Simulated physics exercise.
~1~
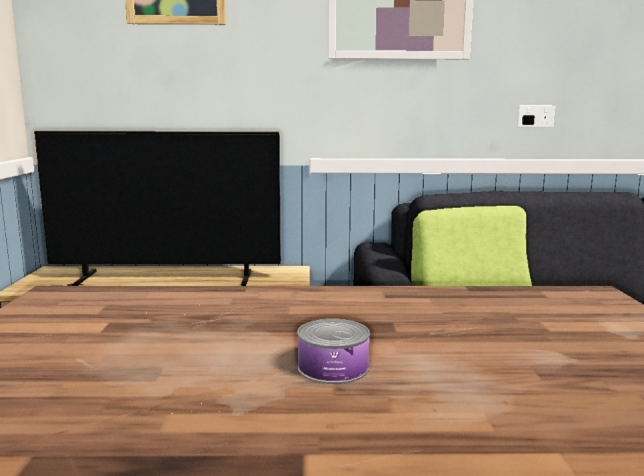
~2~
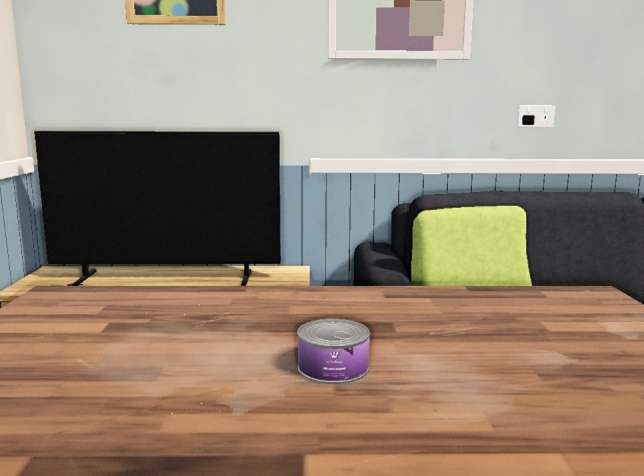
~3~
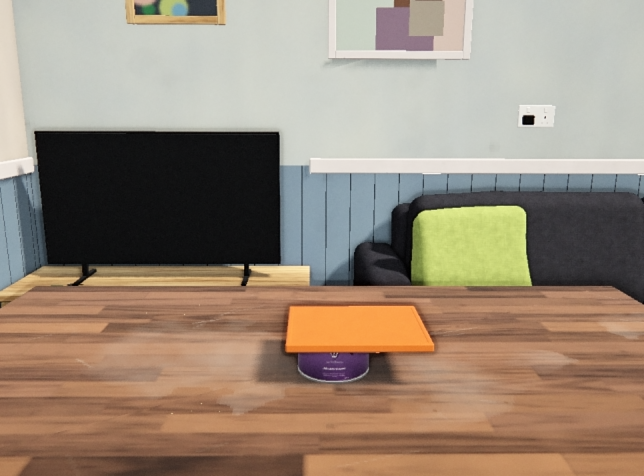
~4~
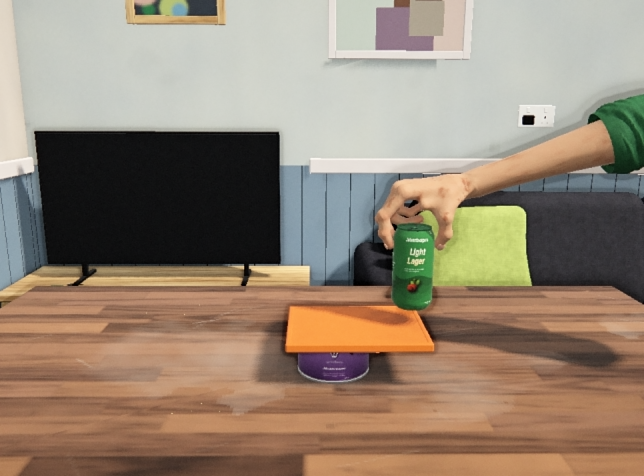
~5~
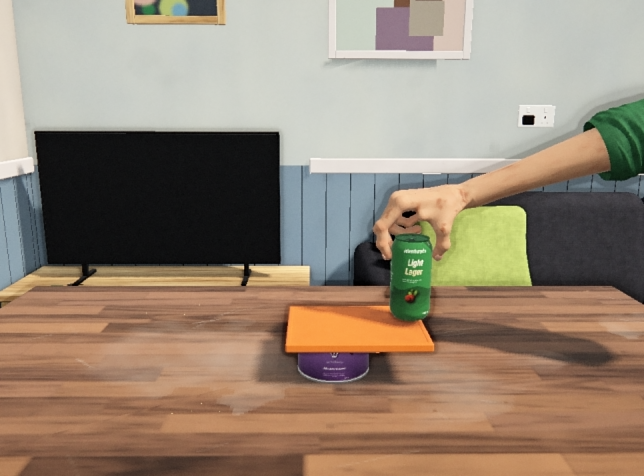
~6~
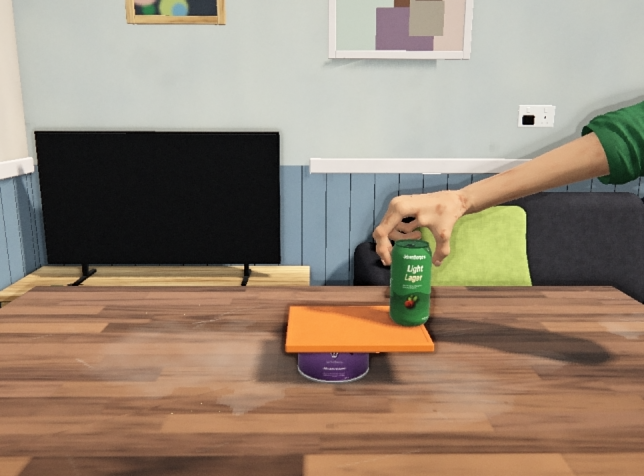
The video shows a purple tin on a wooden table, then an orange board appears on top of it. A hand lowers a green can onto the board's right side and keeps holding it.
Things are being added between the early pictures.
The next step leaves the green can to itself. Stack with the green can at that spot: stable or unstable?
Unstable.
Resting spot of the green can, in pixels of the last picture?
I'd say around (470, 352) in the last view.
Then, 0.30 s later than the last frame, green can now fallen; orange lid tilted by 33°.
Then, 0.40 s later than the last frame, orange lid tilted by 50°.
Then, 0.50 s later than the last frame, orange lid tilted by 35°.
Then, 1.60 s later than the last frame, nothing new.
When it is over, fallen, green can; the other 2 as before. End places, in pixels of the last picture, green can near (470, 353). The stack gives way.
